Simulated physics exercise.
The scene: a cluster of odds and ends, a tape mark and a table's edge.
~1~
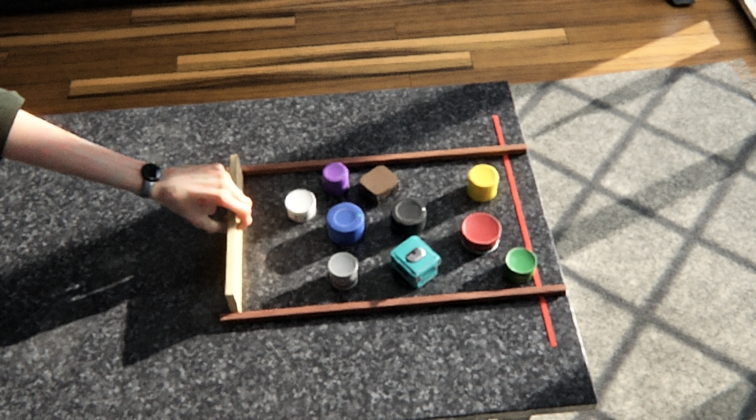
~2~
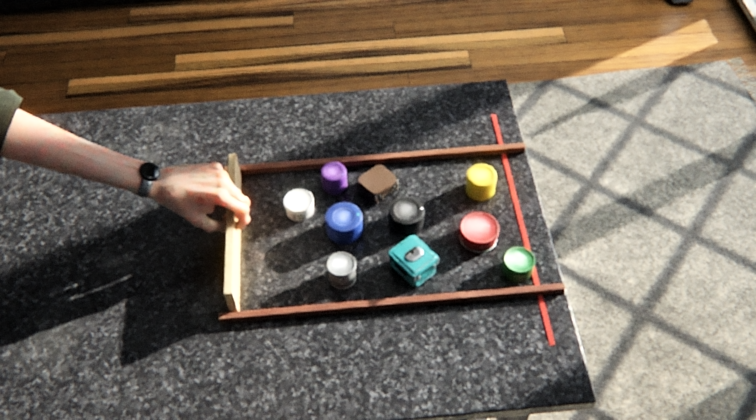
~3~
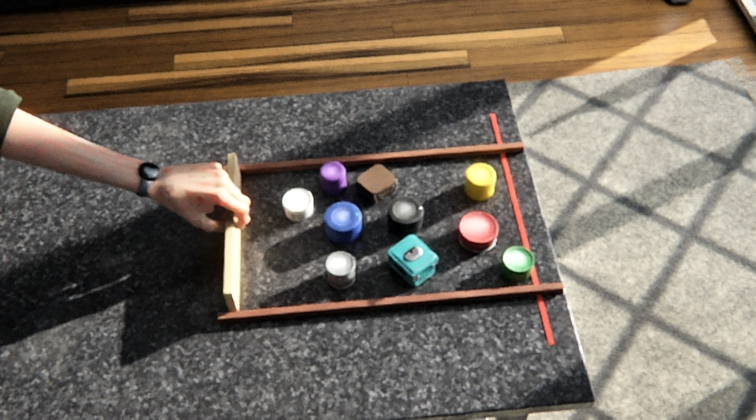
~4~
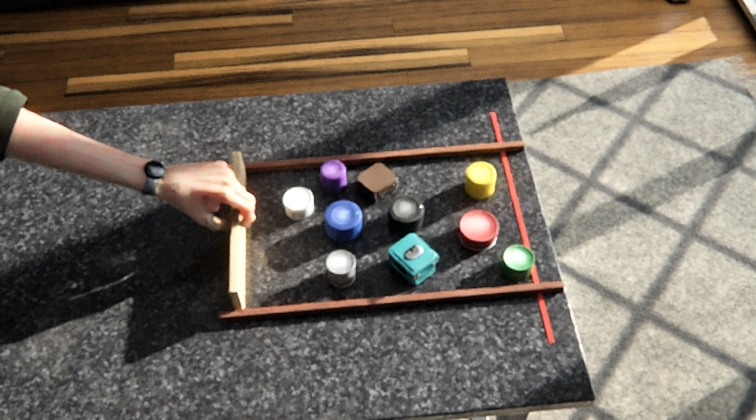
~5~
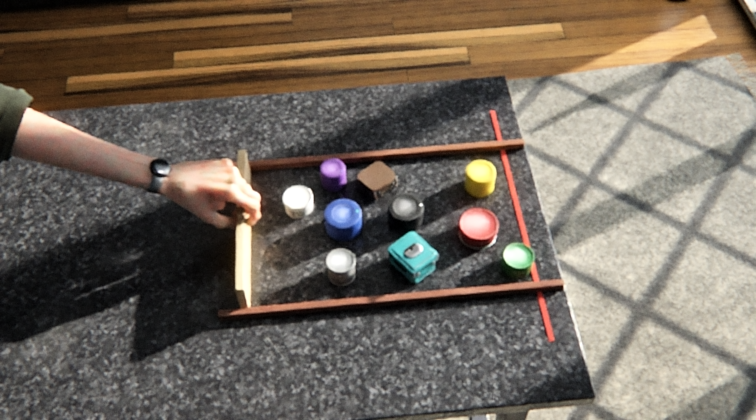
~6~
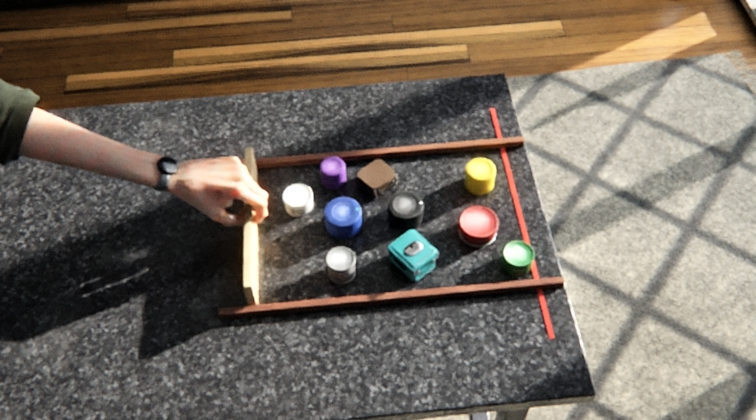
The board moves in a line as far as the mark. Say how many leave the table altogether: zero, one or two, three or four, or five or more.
Here the number that fall off is five or more.
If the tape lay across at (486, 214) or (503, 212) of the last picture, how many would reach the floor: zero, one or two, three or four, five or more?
For each place: One to two; 3 or 4.
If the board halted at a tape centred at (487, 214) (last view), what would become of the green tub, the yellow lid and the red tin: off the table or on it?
The green tub does not fall, the yellow lid comes down, the red tin falls.
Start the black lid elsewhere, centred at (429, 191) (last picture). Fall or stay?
The black lid goes over.
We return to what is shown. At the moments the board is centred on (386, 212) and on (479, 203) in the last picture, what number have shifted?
The counts are 7 and 10.
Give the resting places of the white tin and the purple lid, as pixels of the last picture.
About (526, 178), and the other about (519, 154).
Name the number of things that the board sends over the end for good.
Exactly 5.
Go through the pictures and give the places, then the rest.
In the first frame, green tub (520, 266); yellow lid (482, 184); red tin (481, 234); board (235, 231); tape (521, 218).
In the second frame, yellow lid (481, 183); blue lid (344, 223).
In the third frame, red tin (478, 232); turquoise case (412, 261).
In the fourth frame, green tub (518, 263); board (238, 228).
In the fifth frame, yellow lid (480, 179); brown case (377, 181).
In the sixth frame, green tub (518, 259); yellow lid (480, 177); red tin (478, 226); board (251, 223); tape (519, 211).
Soon after, none off yet; green tub at rest near (518, 259); yellow lid at rest near (480, 177); red tin at rest near (478, 226).
After that, none off yet; green tub at rest near (518, 259); yellow lid at rest near (480, 177); red tin moving near (481, 228).
And then, none off yet; green tub displaced a little near (535, 264); yellow lid displaced well along near (527, 168); red tin displaced well along near (544, 217).
In the end, the number that fall off is five or more; gone, brown case, black lid, turquoise case, red tin and yellow lid.
